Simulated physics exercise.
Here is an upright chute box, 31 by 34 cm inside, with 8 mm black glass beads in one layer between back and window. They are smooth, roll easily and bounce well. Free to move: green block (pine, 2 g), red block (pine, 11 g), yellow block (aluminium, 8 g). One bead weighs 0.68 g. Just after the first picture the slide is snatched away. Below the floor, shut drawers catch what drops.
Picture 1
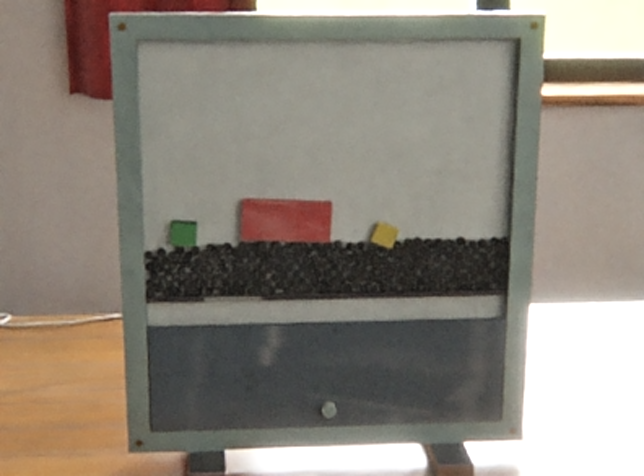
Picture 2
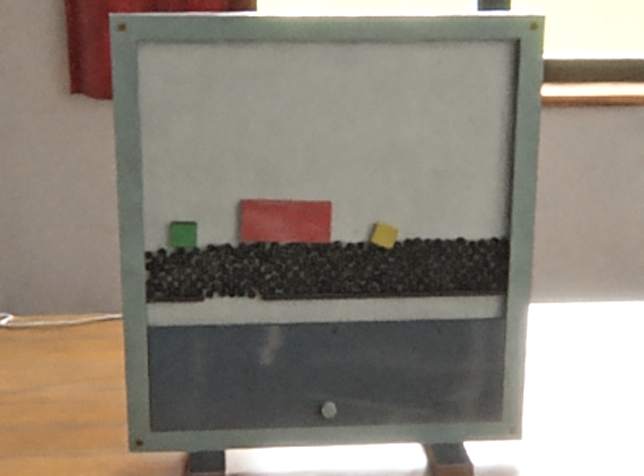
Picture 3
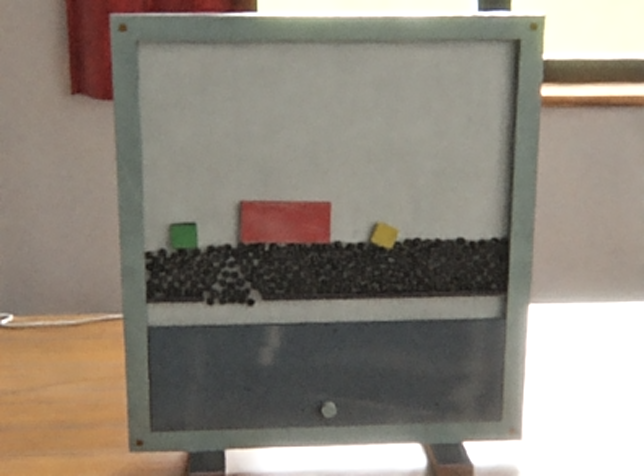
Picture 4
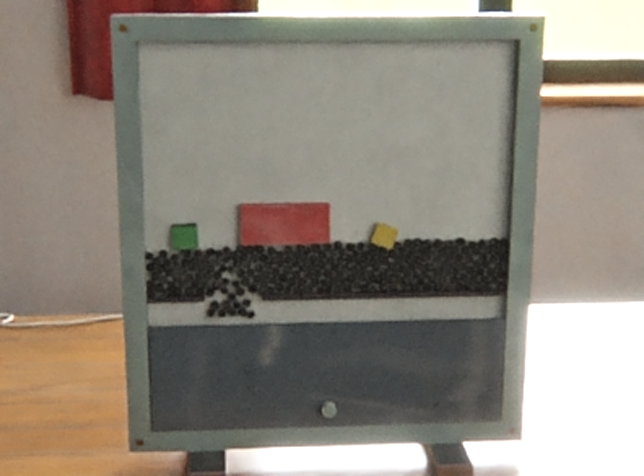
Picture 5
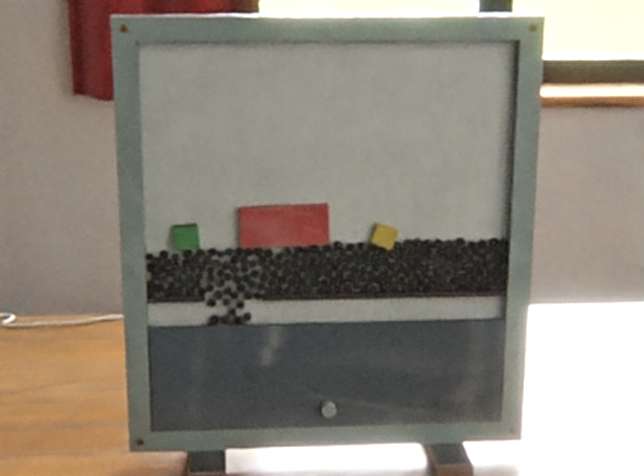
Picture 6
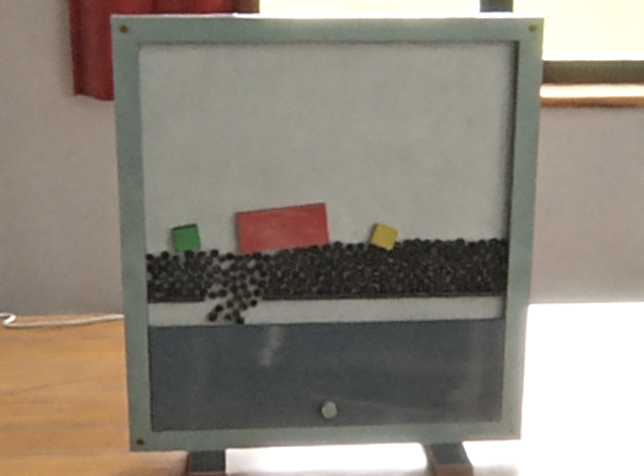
We see a framed upright box holding a layer of small black beads with green, red and yellow blocks on top; beads drop through a gap in the floor at left, and the red and green blocks sink slightly and tilt.
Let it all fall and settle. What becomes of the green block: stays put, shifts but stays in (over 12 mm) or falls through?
Green block shifts but stays in.
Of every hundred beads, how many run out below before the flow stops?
Some 30 per cent.
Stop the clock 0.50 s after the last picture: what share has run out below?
Some 30 per cent.
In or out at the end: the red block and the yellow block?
Red block in, yellow block in.
Then, 0.15 s after the last picture, 25 % are out; green block moved 3.3 cm tilted 13°; red block moved 3.8 cm tilted 42°; yellow block moved 0.1 cm tilted 21°.
Then, 0.50 s after the last picture, 30 % are out; green block moved 3.8 cm tilted 36°; red block moved 5.7 cm tilted 53°; yellow block moved 0.1 cm tilted 21°.
Then, 1.20 s after the last picture, 30 % are out; green block moved 3.8 cm tilted 36°; red block moved 5.7 cm tilted 53°; yellow block moved 0.1 cm tilted 21°.
At rest 1.4 s after the last picture, 30 % are out; green block moved 3.8 cm tilted 36°; red block moved 5.7 cm tilted 53°; yellow block moved 0.1 cm tilted 21°.
